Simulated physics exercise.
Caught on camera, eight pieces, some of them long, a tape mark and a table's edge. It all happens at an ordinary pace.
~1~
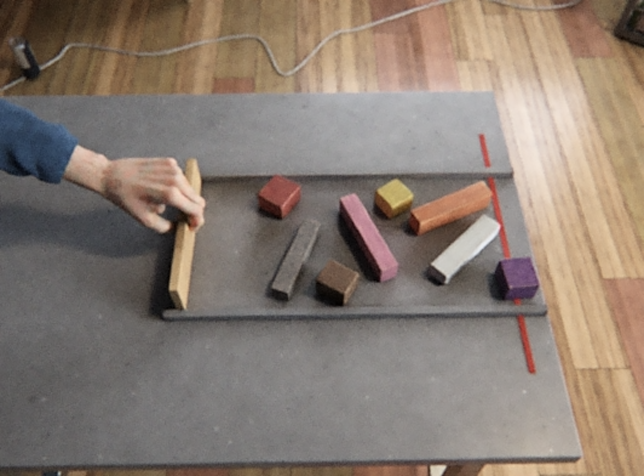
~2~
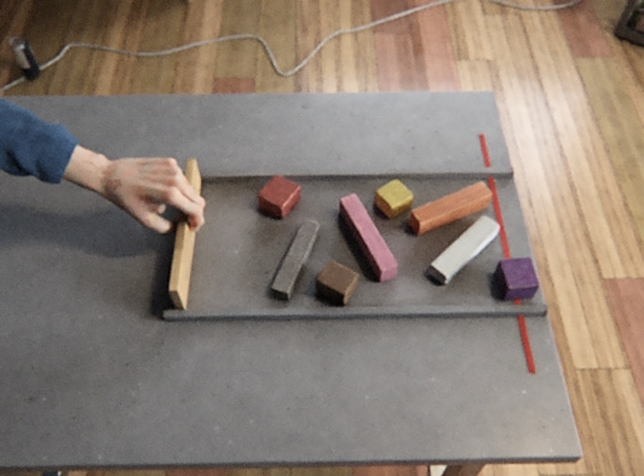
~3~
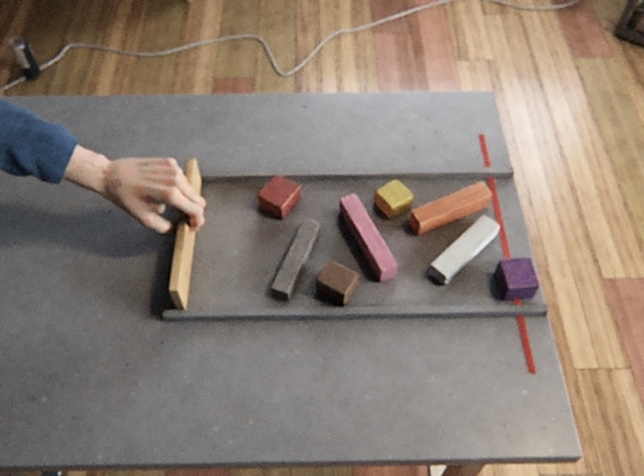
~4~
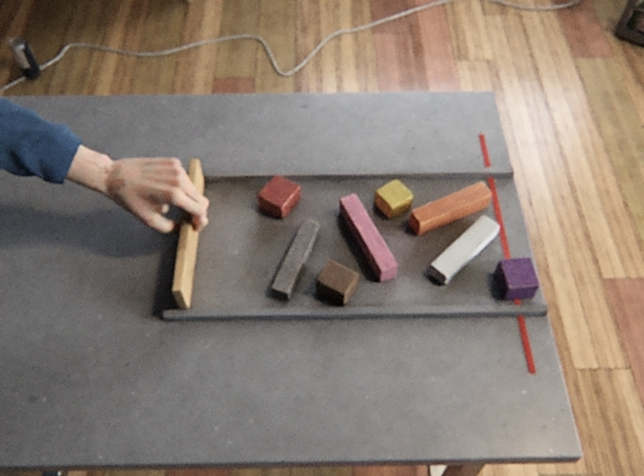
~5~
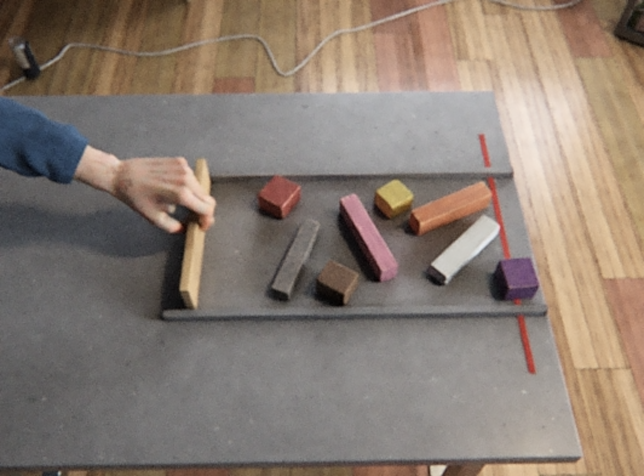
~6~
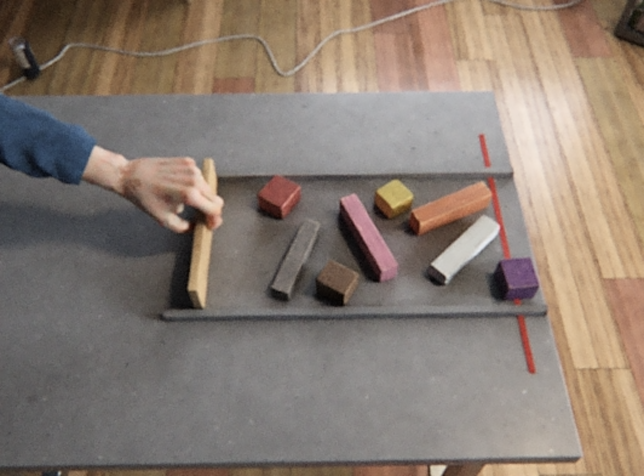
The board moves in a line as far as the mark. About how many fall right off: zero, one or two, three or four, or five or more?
In the end the number that fall off is five or more.
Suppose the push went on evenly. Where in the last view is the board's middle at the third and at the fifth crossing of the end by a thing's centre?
First at (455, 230), next at (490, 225).
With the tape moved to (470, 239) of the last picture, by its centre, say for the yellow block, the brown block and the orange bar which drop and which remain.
The yellow block does not fall, the brown block holds on, the orange bar drops off.
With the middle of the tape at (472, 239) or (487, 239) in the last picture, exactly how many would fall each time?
Try by try, 3 and 4.
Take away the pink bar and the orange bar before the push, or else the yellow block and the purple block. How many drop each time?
First 4, then 4.
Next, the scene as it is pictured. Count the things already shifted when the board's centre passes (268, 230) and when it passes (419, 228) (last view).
At the one place 1, at the other 8.
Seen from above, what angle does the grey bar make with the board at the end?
Some 0 degrees.
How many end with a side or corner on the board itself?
That makes 2.
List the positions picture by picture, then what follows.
In the first picture, purple block (517, 278); white stick (465, 249); orange bar (450, 208); board (186, 231); tape (504, 238).
In the second picture, white stick (465, 249); grey bar (297, 259).
In the third picture, orange bar (450, 209); pink bar (367, 237).
In the fourth picture, purple block (517, 279); red block (279, 197).
In the fifth picture, white stick (465, 249); yellow block (394, 199).
In the sixth picture, purple block (517, 279); white stick (465, 249); orange bar (450, 209); board (204, 231); tape (504, 238).
Soon after, none off yet; purple block at rest near (517, 279); white stick at rest near (465, 249); orange bar at rest near (450, 209).
At rest, the number that fall off is five or more; fallen, brown block, pink bar, yellow block, orange bar, white stick and purple block.
